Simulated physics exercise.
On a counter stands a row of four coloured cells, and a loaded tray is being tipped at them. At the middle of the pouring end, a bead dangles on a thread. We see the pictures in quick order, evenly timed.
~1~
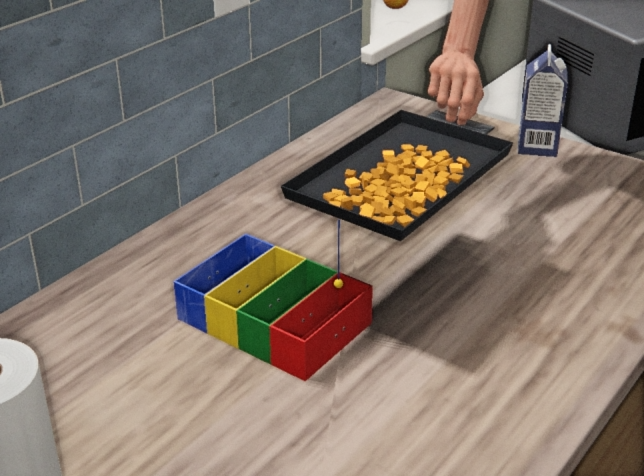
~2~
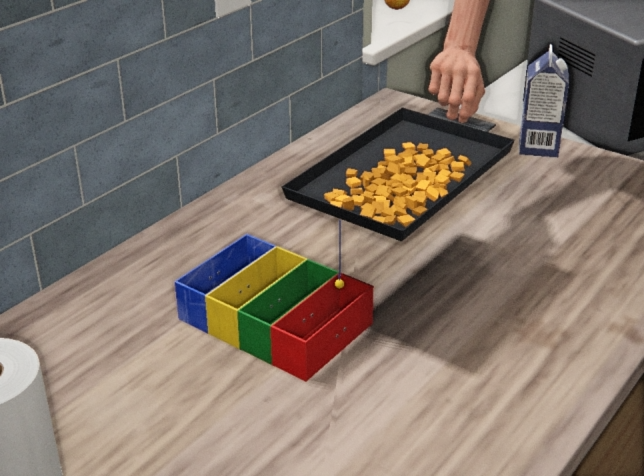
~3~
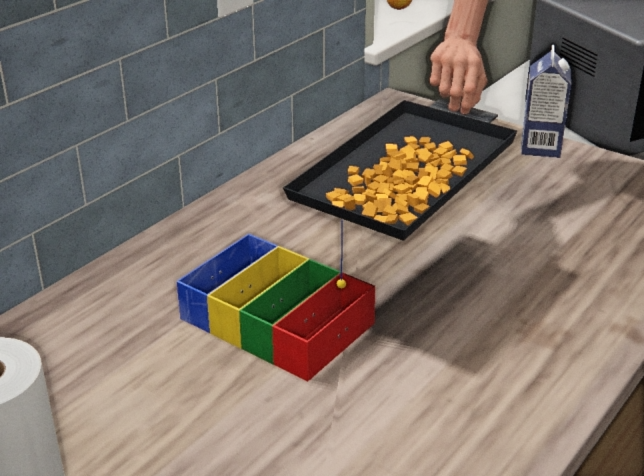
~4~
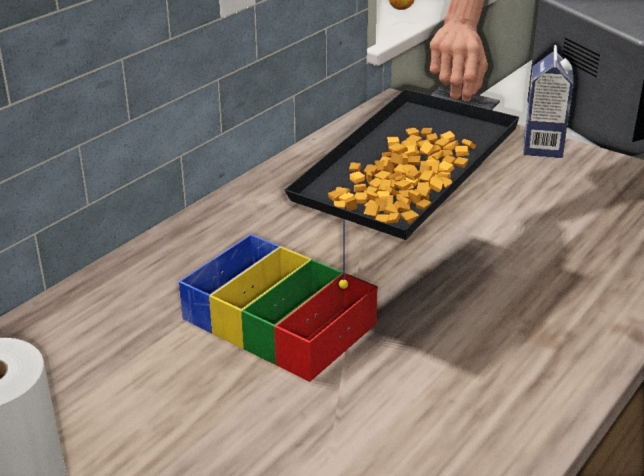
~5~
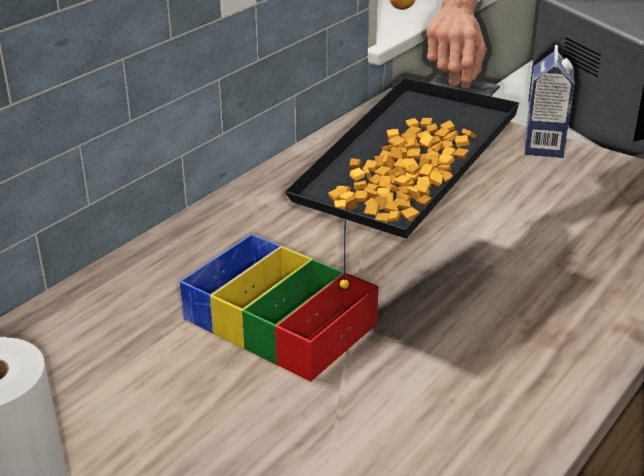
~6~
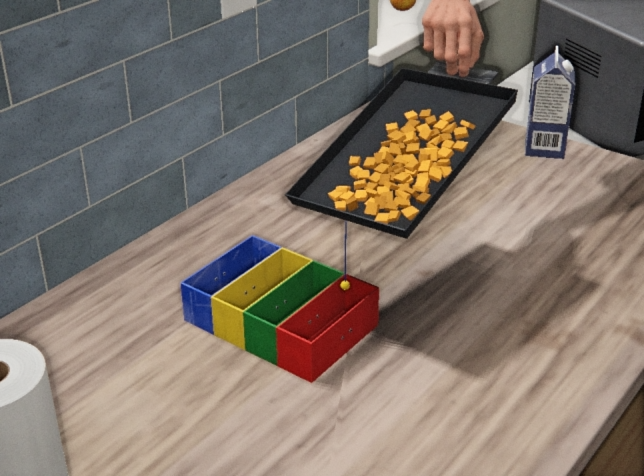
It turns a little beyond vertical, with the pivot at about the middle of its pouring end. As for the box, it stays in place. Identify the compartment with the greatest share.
Greatest share: Green.
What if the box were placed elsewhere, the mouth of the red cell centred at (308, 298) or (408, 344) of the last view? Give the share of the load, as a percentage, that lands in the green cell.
First position: Some 30 %; second position: Some 0 %.
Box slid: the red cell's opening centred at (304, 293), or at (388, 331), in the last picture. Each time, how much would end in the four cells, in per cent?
Roughly 60 %, then roughly 90 %.
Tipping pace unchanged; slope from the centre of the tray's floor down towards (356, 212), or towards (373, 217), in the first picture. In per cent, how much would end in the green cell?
About 20 % and 0 %.
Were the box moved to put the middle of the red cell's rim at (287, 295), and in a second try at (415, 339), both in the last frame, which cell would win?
The first time it is that red cell; the second time it is the blue cell.
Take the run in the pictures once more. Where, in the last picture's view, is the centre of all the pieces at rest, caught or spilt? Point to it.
The centre ends up roughly at (291, 334).
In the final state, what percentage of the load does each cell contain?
Shares in percent - blue cell 0, yellow cell 20, green cell 40, red cell 30.
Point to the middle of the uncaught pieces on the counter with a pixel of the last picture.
It centres at roughly (336, 384).
Shortly afterwards, tray tipped steeply; the whole lot on the tray.
Next, tray tipped right over; near half on the tray; near a quarter in the green cell; a little in the red cell; a little in the yellow cell; near a quarter falling or outside the box.
Some moments later, tray tipped past a quarter turn; near half in the green cell; near a quarter in the red cell; near a quarter in the yellow cell; a little falling or outside the box.
In the end, tray tipped past a quarter turn; near half in the green cell; near a quarter in the red cell; near a quarter in the yellow cell; none at all in the blue cell; a little outside the box.
